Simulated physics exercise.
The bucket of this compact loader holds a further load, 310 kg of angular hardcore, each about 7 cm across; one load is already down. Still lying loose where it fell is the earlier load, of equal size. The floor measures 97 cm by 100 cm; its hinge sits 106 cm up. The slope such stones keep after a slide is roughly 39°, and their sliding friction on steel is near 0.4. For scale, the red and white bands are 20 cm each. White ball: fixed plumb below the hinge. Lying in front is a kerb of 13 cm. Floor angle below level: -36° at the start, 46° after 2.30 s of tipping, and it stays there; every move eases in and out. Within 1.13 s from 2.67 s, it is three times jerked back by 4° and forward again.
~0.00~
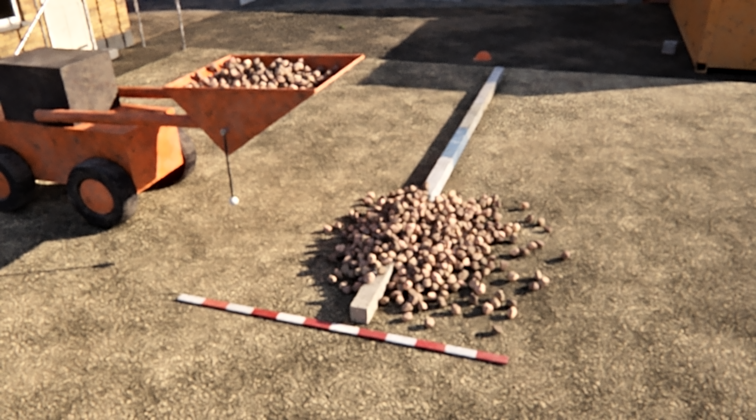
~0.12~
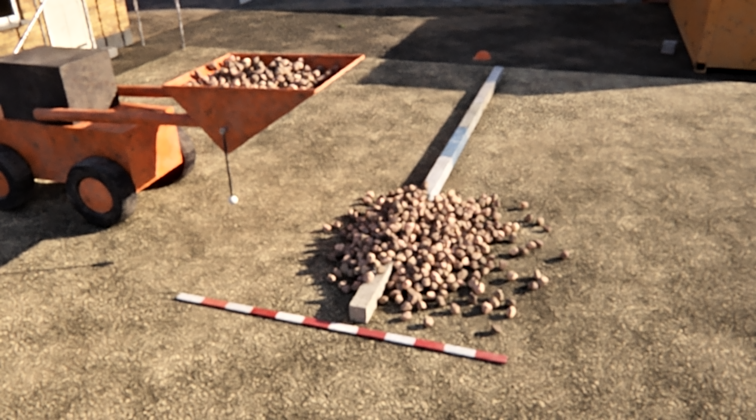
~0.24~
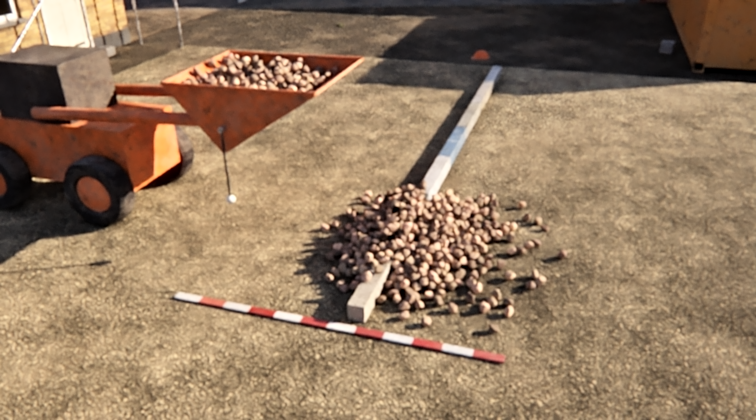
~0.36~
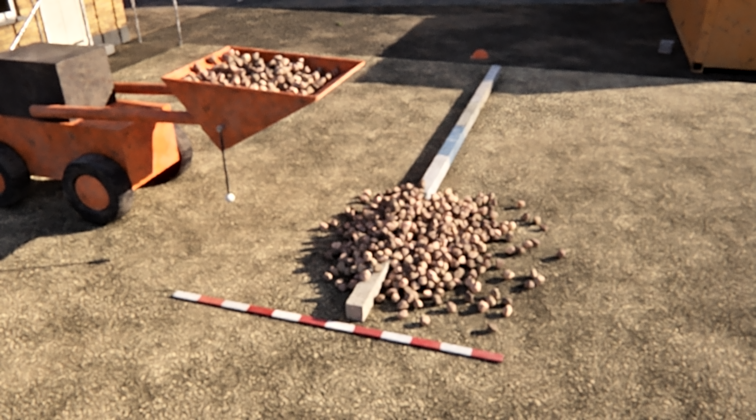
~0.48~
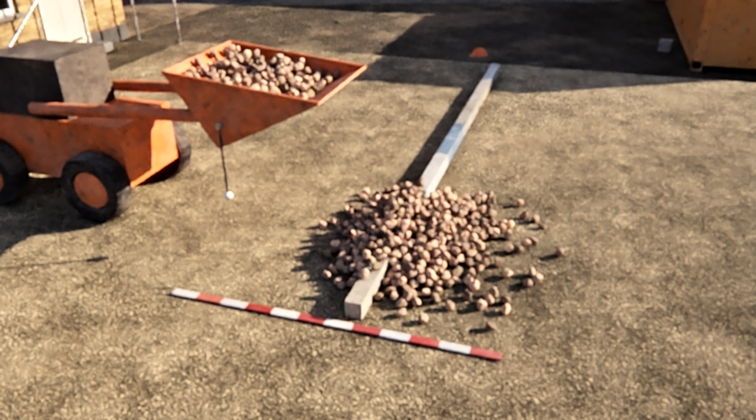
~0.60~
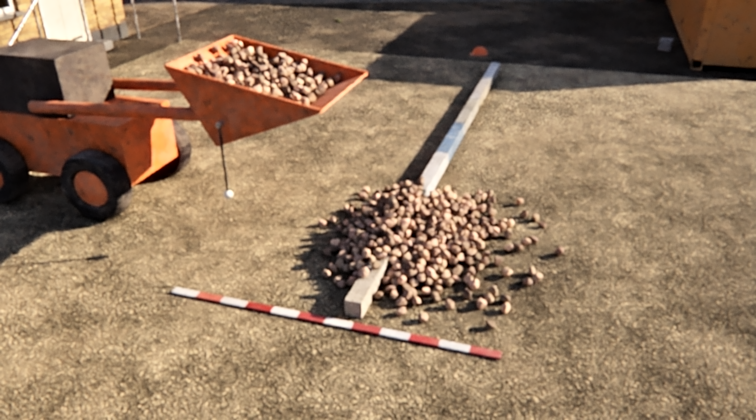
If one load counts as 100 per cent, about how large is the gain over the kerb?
Around 0 per cent.
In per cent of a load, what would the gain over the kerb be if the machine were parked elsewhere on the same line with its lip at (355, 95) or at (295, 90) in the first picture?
Some 5 percent, and then 0 percent.
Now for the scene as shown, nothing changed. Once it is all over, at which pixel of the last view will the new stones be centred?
Their middle rests near (341, 211).
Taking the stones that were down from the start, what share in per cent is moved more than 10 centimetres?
The answer is about 0 per cent.
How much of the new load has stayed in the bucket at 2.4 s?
Roughly 15 per cent is still inside.
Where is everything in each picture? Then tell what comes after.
The first picture shows lip at (316, 91), floor tilted -36°, highest stones at (271, 68). The earlier load is highest near (399, 215), 28 cm above ground level, 45 % on this side of the kerb, 55 % over the kerb.
In the second picture, the bucket is at -35°, its lip at (316, 92); the top of the load is at (263, 66); the stones move at 0.0 m/s on average.
In the third picture, the bucket is at -34°, its lip at (316, 94); the top of the load is at (239, 63); the stones move at 0.1 m/s on average.
In the fourth picture, the bucket is at -31°, its lip at (317, 99); the top of the load is at (238, 59); the stones move at 0.1 m/s on average.
The fifth picture shows lip at (319, 104), floor tilted -27°, highest stones at (234, 54); the stones move at 0.2 m/s on average.
In the sixth picture, the bucket is at -22°, its lip at (321, 112); the top of the load is at (234, 50); the stones move at 0.2 m/s on average.
After 1.7 s the floor is at 33°; in per cent of one load, 100 in the bucket, 45 on this side of the kerb, 55 over the kerb; the foremost stones are at (537, 249).
After 2.4 s the floor is at 46°; in per cent of one load, 13 in the bucket, 132 on this side of the kerb, 55 over the kerb; the foremost stones are at (537, 249).
After 4.2 s the floor is at 46°; in per cent of one load, 0 in the bucket, 145 on this side of the kerb, 55 over the kerb; the foremost stones are at (537, 249).
After 6.8 s the floor is at 46°; in per cent of one load, 0 in the bucket, 145 on this side of the kerb, 55 over the kerb; the foremost stones are at (537, 249). Net gain over the kerb, 0.
